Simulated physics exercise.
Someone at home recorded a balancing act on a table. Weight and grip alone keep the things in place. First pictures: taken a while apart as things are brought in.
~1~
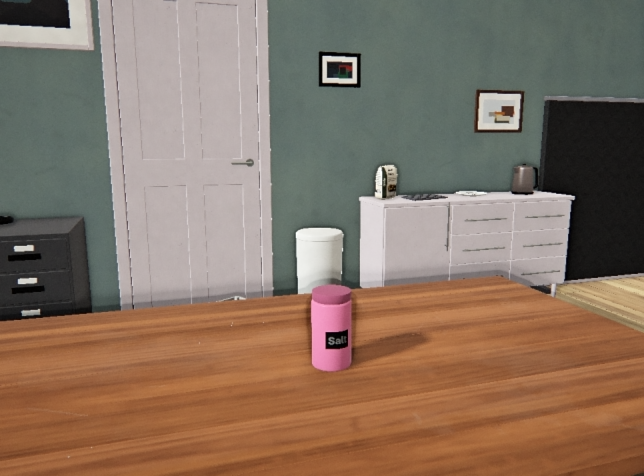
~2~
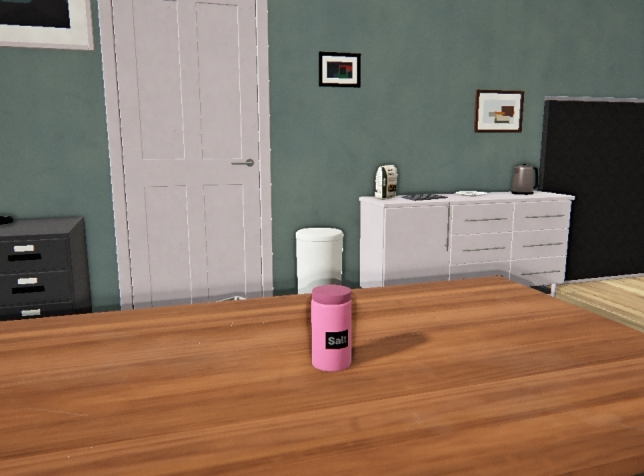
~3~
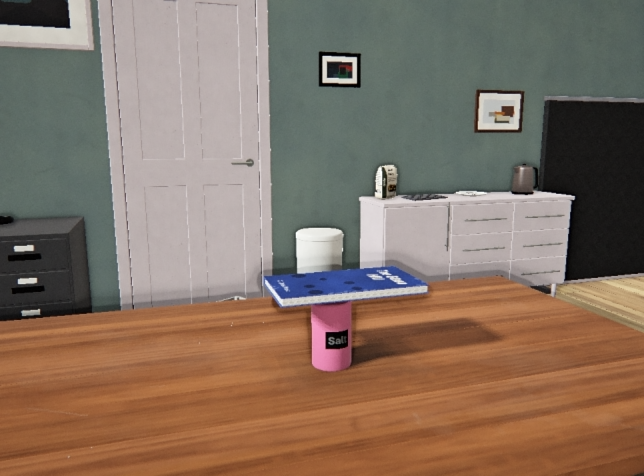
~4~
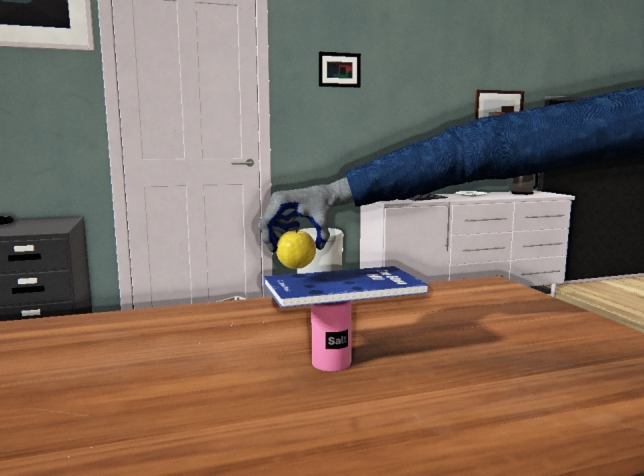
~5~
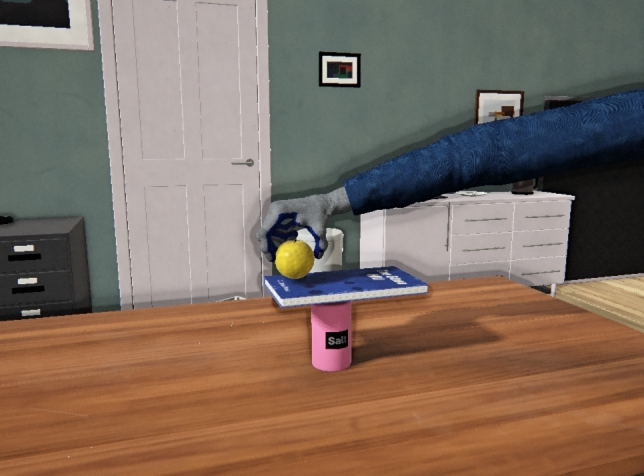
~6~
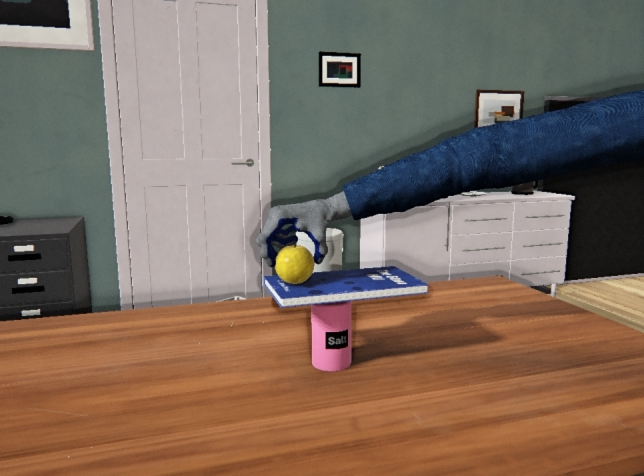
The footage shows a pink salt jar on a wooden table, then a blue book lying across its top. A gloved hand reaches in from the right and lowers a yellow apple slightly onto the book's left side.
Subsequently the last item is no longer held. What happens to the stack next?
Stays put.
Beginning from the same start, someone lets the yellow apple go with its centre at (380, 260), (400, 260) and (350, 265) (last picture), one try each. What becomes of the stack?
So, first go it comes down, second go it comes down, third go it stays put.
Then, 0.40 s past the last view, nothing moves.
Then, 1.10 s past the last view, yellow apple resting near (295, 265).
Finally, all 3 still in place. Final places as the last picture's camera would see them, yellow apple near (295, 265). The stack stays up.
